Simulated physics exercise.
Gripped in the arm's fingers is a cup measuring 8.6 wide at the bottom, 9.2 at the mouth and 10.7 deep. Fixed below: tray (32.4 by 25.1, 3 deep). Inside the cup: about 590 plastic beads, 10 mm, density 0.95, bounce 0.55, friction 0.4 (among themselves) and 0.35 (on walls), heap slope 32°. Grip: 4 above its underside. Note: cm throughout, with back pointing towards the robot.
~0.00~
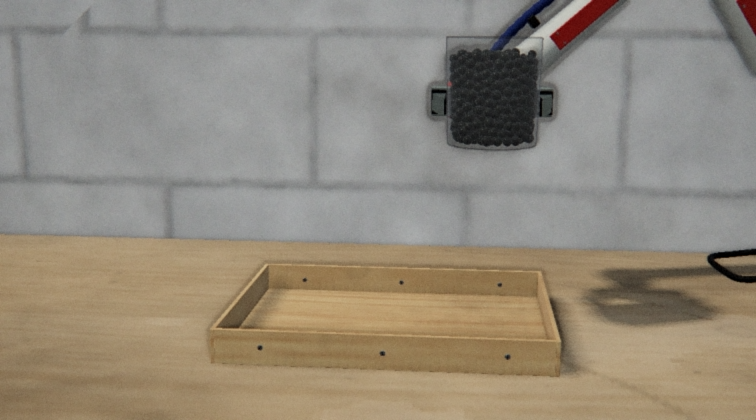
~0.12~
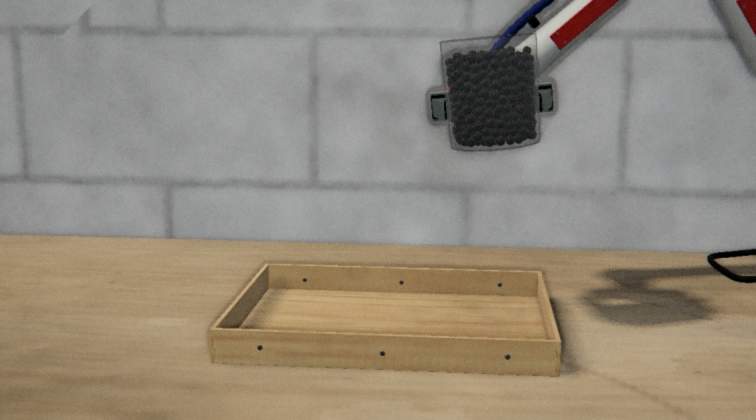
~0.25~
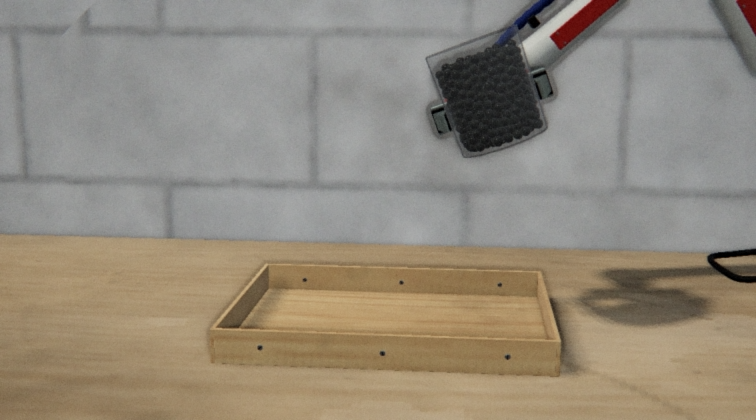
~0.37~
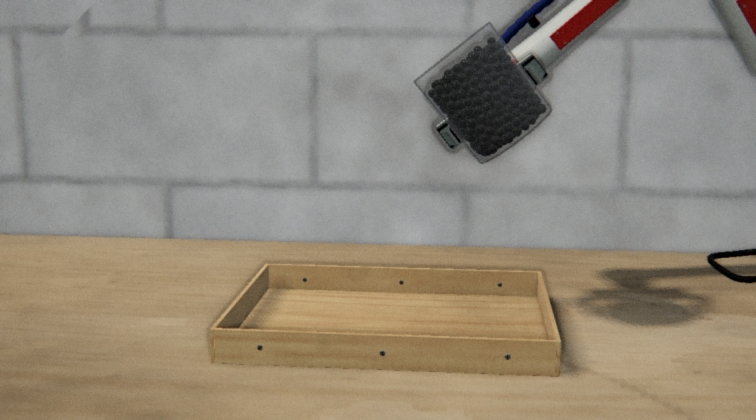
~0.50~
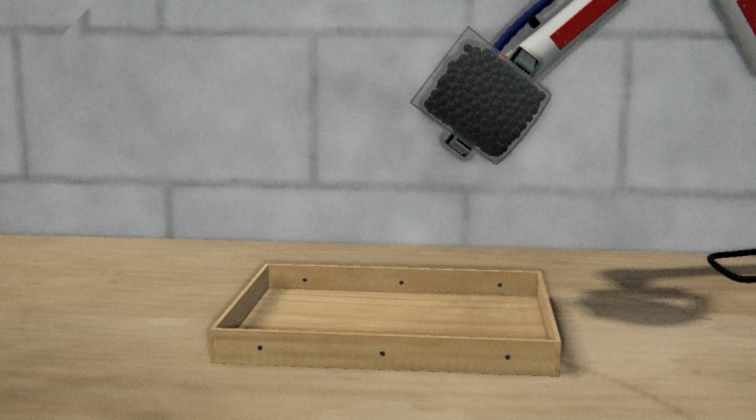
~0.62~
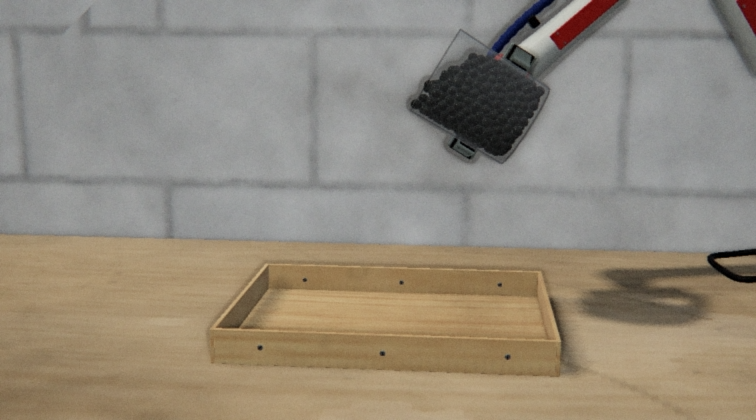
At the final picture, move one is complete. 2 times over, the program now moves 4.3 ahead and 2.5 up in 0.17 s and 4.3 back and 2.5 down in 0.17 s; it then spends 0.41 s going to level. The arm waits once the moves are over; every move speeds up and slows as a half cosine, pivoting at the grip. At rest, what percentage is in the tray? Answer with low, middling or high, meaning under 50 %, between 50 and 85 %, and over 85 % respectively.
Low.
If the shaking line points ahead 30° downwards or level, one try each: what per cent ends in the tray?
Result: Approx. 10 % and 20 %, one try each.
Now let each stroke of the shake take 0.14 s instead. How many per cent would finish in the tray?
40 %.
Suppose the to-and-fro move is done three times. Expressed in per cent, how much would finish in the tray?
About 30 per cent in that case.
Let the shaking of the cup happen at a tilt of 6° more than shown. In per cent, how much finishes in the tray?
Estimate: Close to 35 in a hundred.
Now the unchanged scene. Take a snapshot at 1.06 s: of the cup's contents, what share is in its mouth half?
45 %.
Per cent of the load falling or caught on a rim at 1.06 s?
3 per cent.
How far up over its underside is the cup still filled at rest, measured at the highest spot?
The top sits some 9.0 cm up.
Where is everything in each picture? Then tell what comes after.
In the first frame, the cup middle at (493, 93), level; upper third of the load around (494, 68), from x 455 to 535, top at y 55; 586 in the cup.
In the second frame, the cup middle at (492, 93), tilted 6° forward; upper third of the load around (491, 69), from x 450 to 530, top at y 50.
In the third frame, the cup middle at (488, 94), tilted 20° forward; upper third of the load around (486, 71), from x 440 to 540, top at y 45.
In the fourth frame, the cup middle at (485, 96), tilted 39° forward; upper third of the load around (482, 75), from x 435 to 540, top at y 40.
In the fifth frame, the cup middle at (482, 98), tilted 53° forward; upper third of the load around (479, 79), from x 430 to 540, top at y 50.
In the sixth frame, the cup middle at (481, 99), tilted 59° forward; upper third of the load around (480, 82), from x 415 to 540, top at y 60; 586 in the cup.
After 1.06 s, tilted 59° forward, highest piece 28 above the table; 501 in the cup, 68 in the tray, 17 in flight or on a rim.
After 1.49 s, tilted 32° forward, highest piece 28 above the table; 437 in the cup, 132 in the tray, 5 on the table or floor, 12 in flight or on a rim.
After 1.91 s, level, highest piece 29 above the table; 436 in the cup, 144 in the tray, 6 on the table or floor.
After 2.96 s, level, highest piece 29 above the table; 436 in the cup, 144 in the tray, 6 on the table or floor.
In the end, 436 in the cup, 144 in the tray, 6 on the table or floor. That is 25 % in the tray.
